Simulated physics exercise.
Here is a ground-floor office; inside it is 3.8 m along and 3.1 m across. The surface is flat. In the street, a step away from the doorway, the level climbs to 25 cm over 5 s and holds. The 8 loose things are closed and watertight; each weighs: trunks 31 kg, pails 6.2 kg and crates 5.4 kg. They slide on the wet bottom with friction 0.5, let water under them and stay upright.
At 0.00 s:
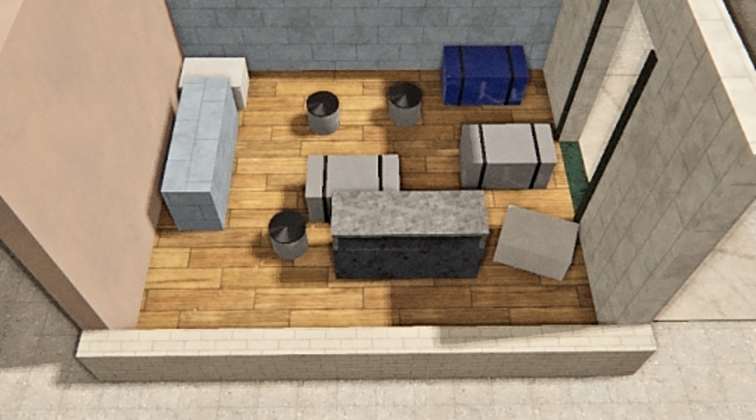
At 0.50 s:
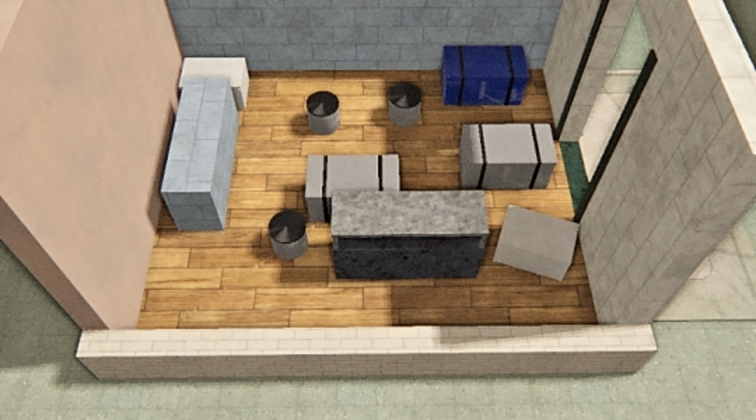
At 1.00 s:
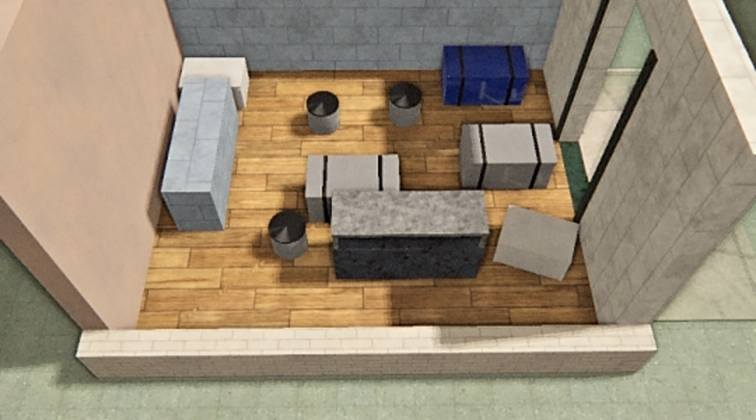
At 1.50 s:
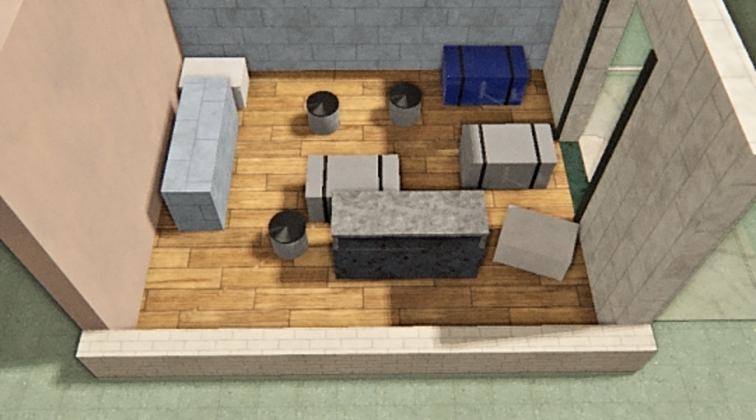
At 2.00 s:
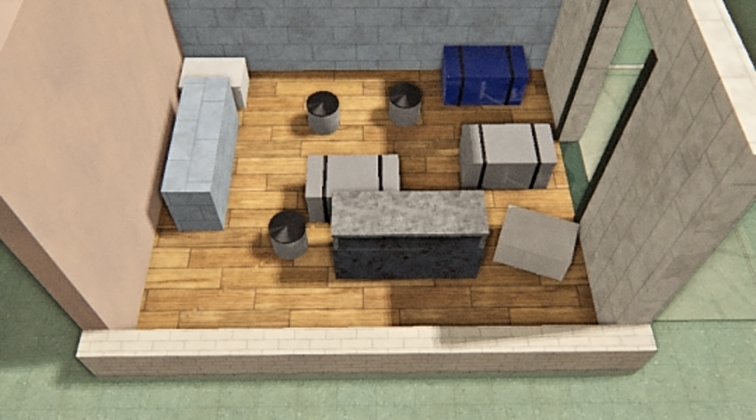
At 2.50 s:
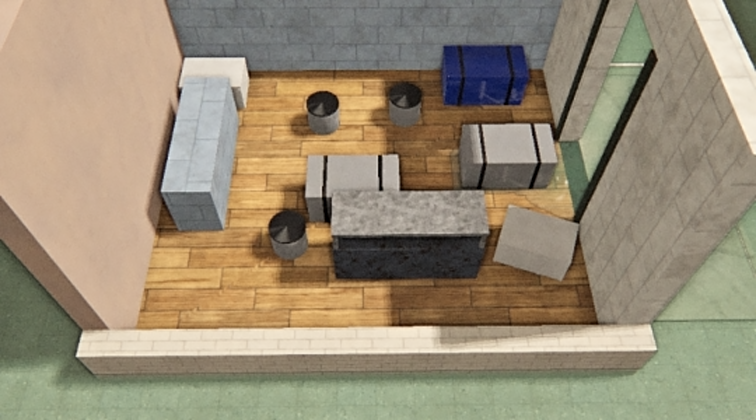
We see a wood-floored room from above, with a blue trunk, gray crates and dark-topped pails standing still. Greenish water spreads over the paving outside, and a small wet patch then appears inside by the right-hand doorway.
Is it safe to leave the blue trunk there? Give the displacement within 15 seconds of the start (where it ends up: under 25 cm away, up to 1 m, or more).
Blue trunk slides a little.
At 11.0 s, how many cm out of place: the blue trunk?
Roughly 10 cm by then.
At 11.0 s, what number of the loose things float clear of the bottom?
At that moment 8.
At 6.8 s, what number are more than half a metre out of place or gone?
I count 2.
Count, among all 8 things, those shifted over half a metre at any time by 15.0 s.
I count 6.
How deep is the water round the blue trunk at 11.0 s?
Roughly 9 cm.
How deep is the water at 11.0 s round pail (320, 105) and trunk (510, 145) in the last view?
About 17 and 11 cm.
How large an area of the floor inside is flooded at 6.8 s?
Roughly 9.5 m2.
After 3.5 s the blue trunk is near (486, 61), 0.0 m from its start, aground; 0 afloat.
After 6.8 s the blue trunk is near (475, 56), 0.1 m from its start, aground; 1 afloat.
After 11.0 s the blue trunk is near (497, 58), 0.1 m from its start, afloat; 8 afloat.
After 15.0 s the blue trunk is near (521, 73), 0.4 m from its start, afloat; 8 afloat.
